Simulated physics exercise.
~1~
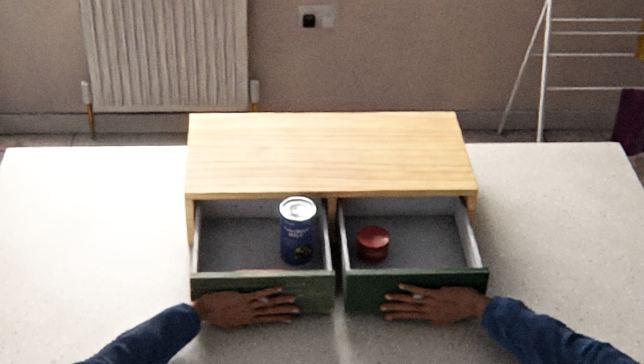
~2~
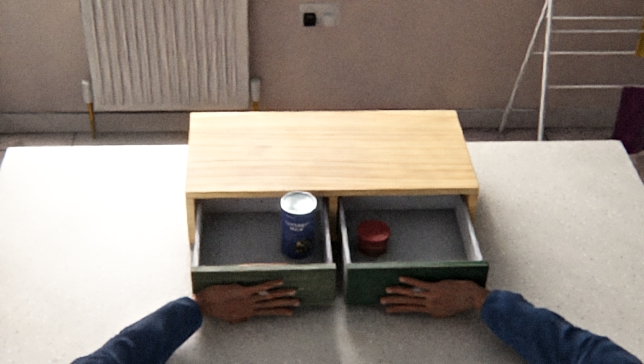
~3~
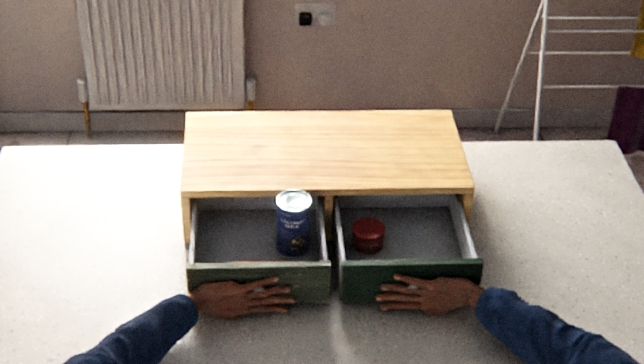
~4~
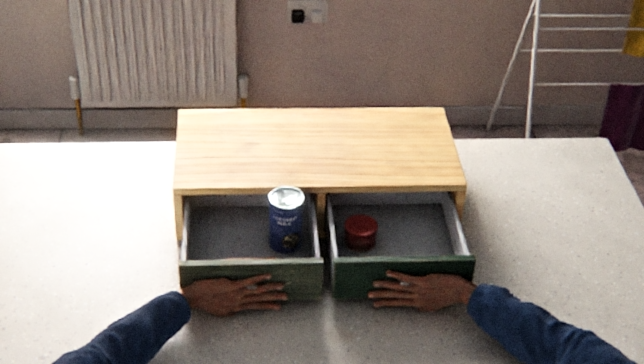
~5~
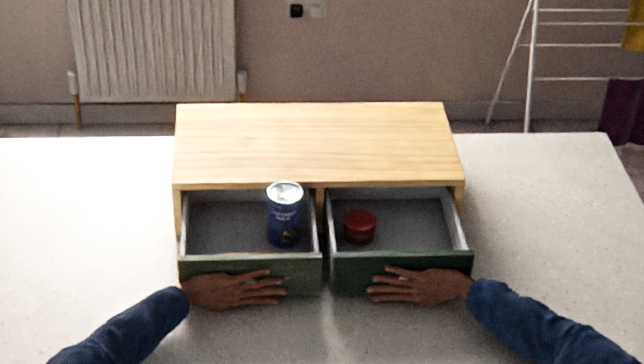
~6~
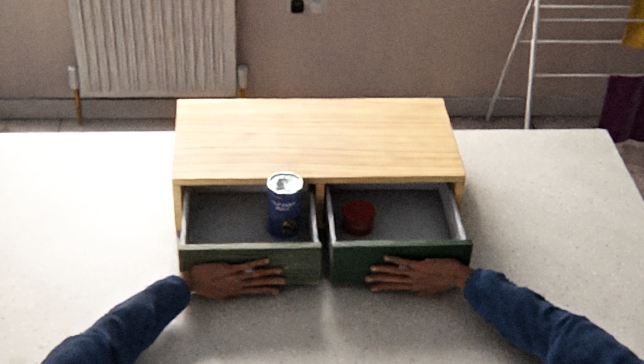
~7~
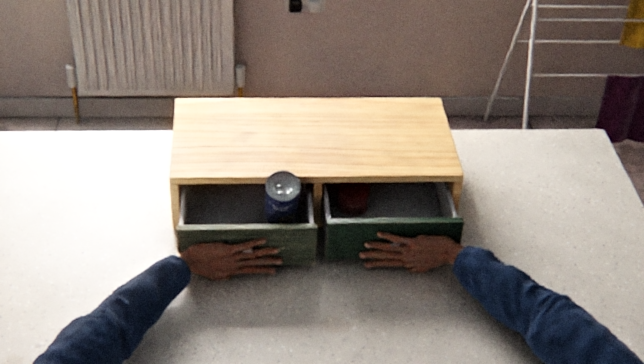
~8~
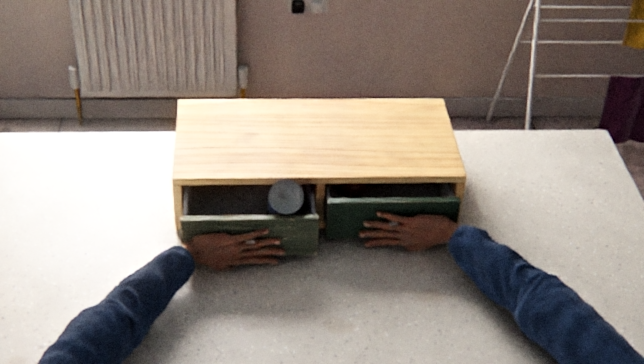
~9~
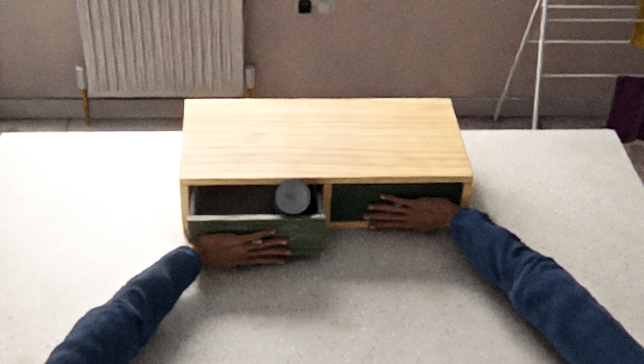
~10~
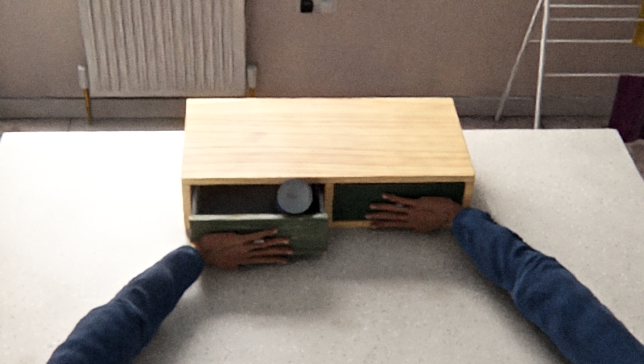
Two drawers are pushed in by hand, the right shutting flush, the left staying ajar.
